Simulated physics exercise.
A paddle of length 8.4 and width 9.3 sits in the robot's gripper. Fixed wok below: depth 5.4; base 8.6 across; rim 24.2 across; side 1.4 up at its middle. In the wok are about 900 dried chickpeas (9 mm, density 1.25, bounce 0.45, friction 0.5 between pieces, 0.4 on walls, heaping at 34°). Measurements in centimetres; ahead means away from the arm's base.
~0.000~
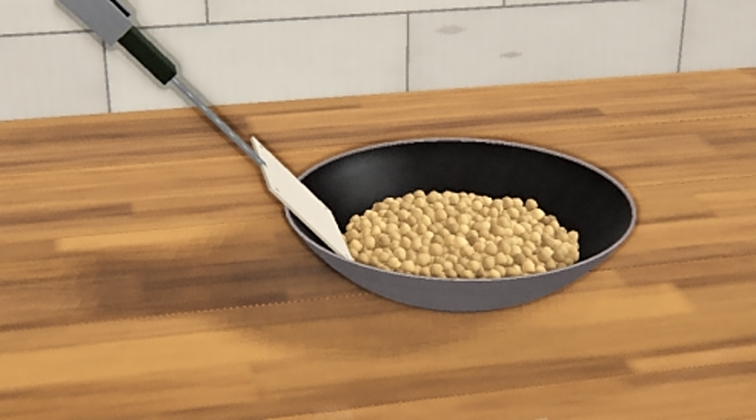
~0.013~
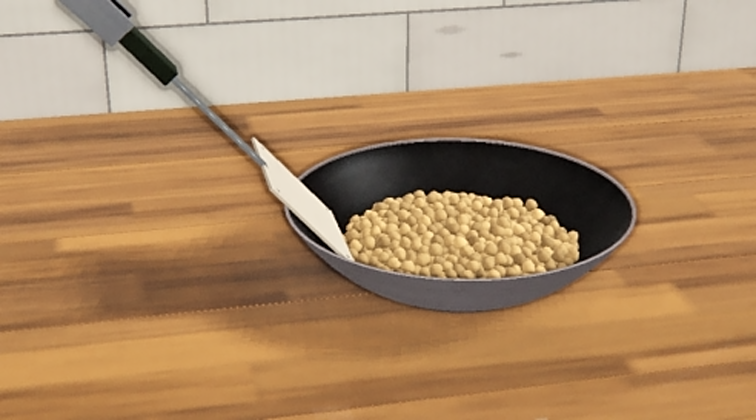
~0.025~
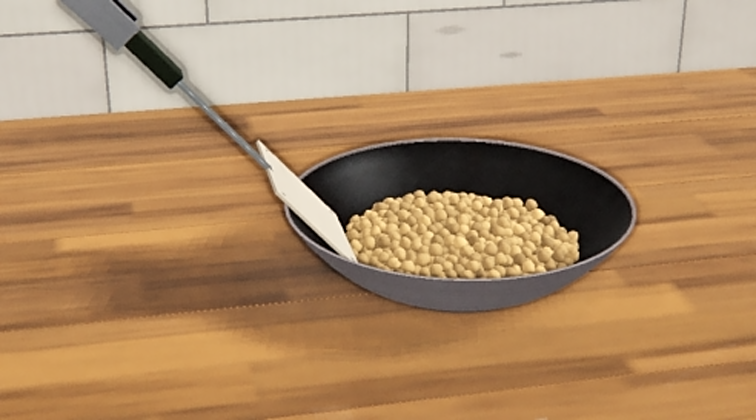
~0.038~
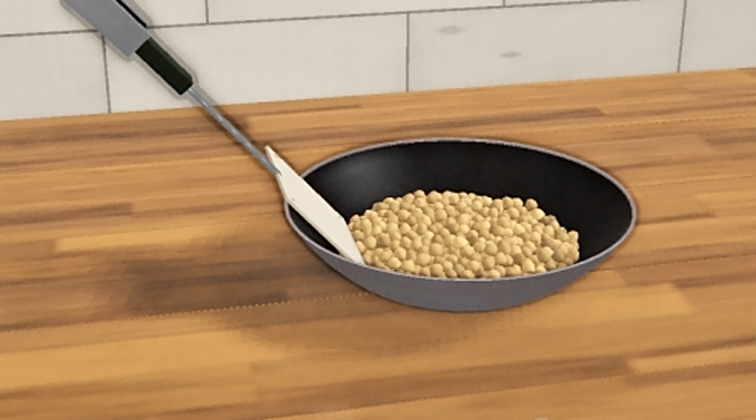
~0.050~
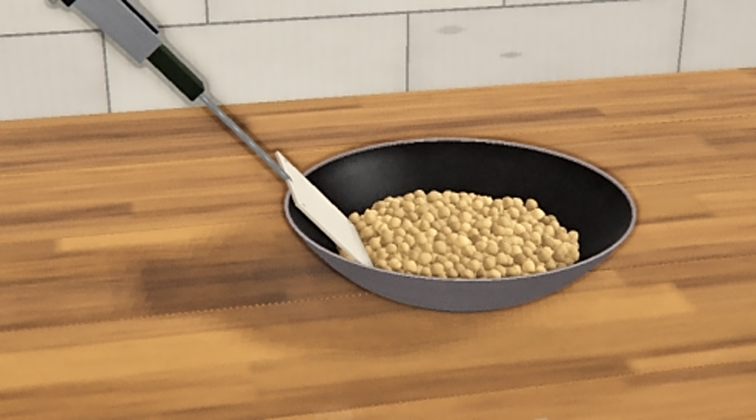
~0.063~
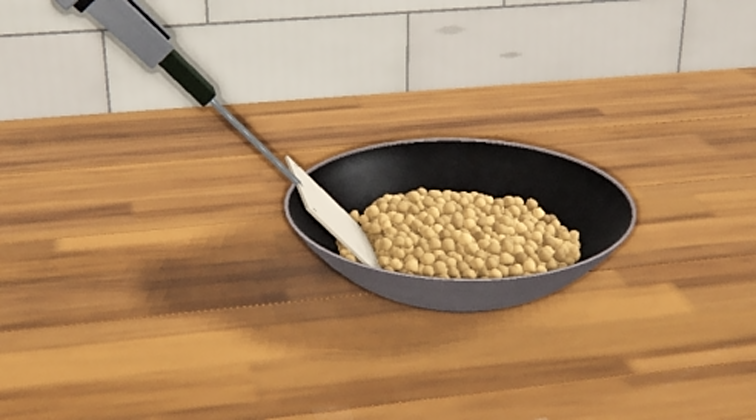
On a wooden counter against white tiles, a gripper held a white paddle at the left side of a dark wok of chickpeas, then slid it slightly right and down, barely nudging the pile.
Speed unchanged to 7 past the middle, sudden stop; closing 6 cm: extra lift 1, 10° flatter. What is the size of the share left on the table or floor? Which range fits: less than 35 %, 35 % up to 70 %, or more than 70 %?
The range that fits is less than 35 %.
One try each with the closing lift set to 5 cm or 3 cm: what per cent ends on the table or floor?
Roughly 15 per cent, then 20 per cent.
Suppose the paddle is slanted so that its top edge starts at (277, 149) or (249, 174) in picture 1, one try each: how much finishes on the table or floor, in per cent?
About 20% and 10%.
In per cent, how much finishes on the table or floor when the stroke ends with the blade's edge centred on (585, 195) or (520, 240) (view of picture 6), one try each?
The two tries give near 45 and near 0 in a hundred.
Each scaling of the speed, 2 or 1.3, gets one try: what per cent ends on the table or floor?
The two tries give roughly 40 and 25 in a hundred.
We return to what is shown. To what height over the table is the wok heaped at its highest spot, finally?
Close to 7.5 centimetres high.
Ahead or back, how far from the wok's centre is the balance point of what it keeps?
About 4.5 centimetres ahead.
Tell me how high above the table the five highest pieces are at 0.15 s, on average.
Roughly 5 centimetres.
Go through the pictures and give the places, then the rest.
The first frame shows the paddle top edge at (260, 162), sloping 49°; upper third of the load around (455, 234), from x 340 to 575, top at y 195; 900 in the wok.
The second frame shows the paddle top edge at (261, 162), sloping 49°; upper third of the load around (455, 234), from x 340 to 575, top at y 195.
The third frame shows the paddle top edge at (266, 165), sloping 49°; upper third of the load around (455, 234), from x 340 to 575, top at y 195.
The fourth frame shows the paddle top edge at (275, 171), sloping 49°; upper third of the load around (455, 234), from x 340 to 575, top at y 195.
The fifth frame shows the paddle top edge at (286, 177), sloping 49°; upper third of the load around (456, 232), from x 340 to 575, top at y 195.
The sixth frame shows the paddle top edge at (296, 181), sloping 49°; upper third of the load around (457, 229), from x 345 to 575, top at y 195; 900 in the wok.
After 0.15 s, sloping 49°, highest piece 6 above the table; 900 in the wok.
After 0.23 s, sloping 45°, highest piece 7 above the table; 900 in the wok.
After 0.48 s, sloping 39°, highest piece 7 above the table; 742 in the wok, 145 on the table or floor, 13 on the blade or in flight.
After 1.53 s, sloping 39°, highest piece 7 above the table; 734 in the wok, 166 on the table or floor.
In the end, 734 in the wok, 166 on the table or floor. That is 18 % on the table or floor.
